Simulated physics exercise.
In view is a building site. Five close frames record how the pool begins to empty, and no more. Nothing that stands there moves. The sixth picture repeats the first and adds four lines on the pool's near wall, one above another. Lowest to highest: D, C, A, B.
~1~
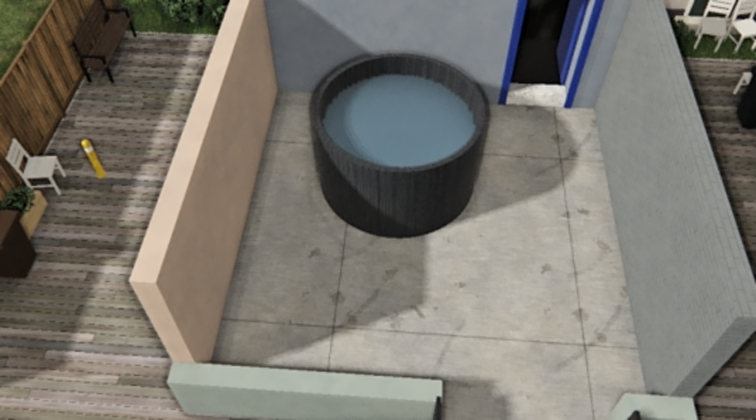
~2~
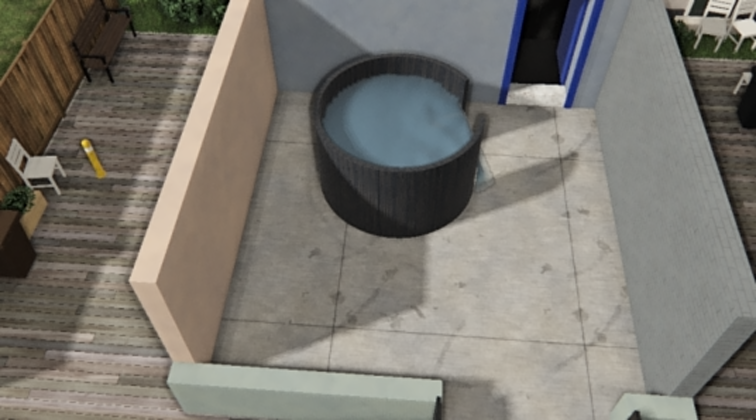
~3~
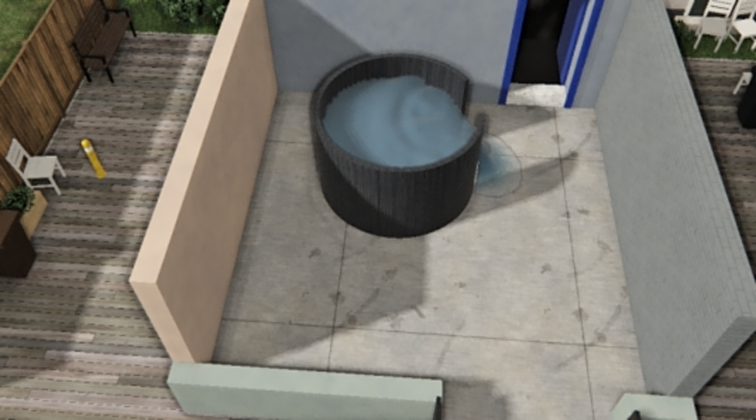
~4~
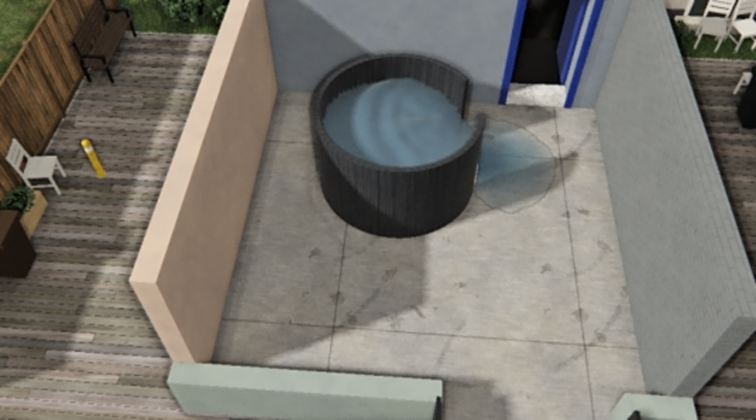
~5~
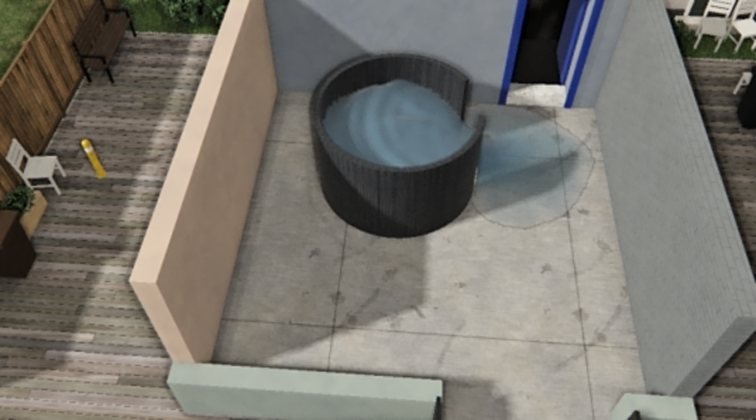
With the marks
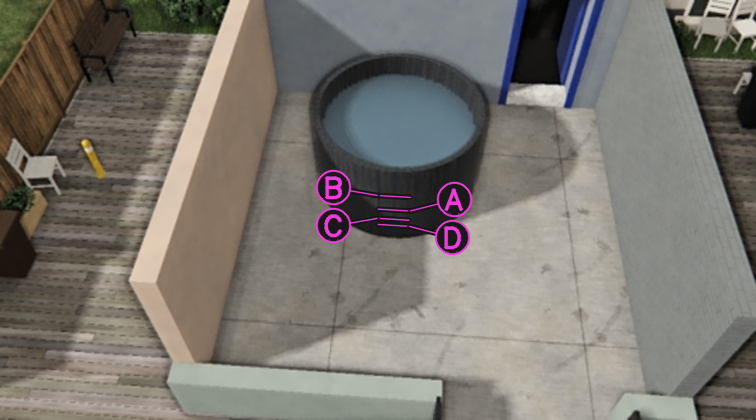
The clip shows a round dark tub of still water in a walled concrete yard; a gap opens in its right side, the water ripples, and a shallow sheet of water pours out and spreads rightward across the floor.
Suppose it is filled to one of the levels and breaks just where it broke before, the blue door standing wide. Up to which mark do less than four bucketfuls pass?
Go for A.
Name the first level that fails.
It is B.
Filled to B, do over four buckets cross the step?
Yes.
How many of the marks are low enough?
Three.
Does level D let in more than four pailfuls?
No, not at all.
On the marked copy, A at (393, 210); B at (394, 196); C at (393, 219); D at (393, 225); from the bottom up D, C, A, B.
For level A, a bucket or two gets in.
For level B, about 8 bucketfuls get in.
For level C, nothing gets over.
For level D, nothing gets over.
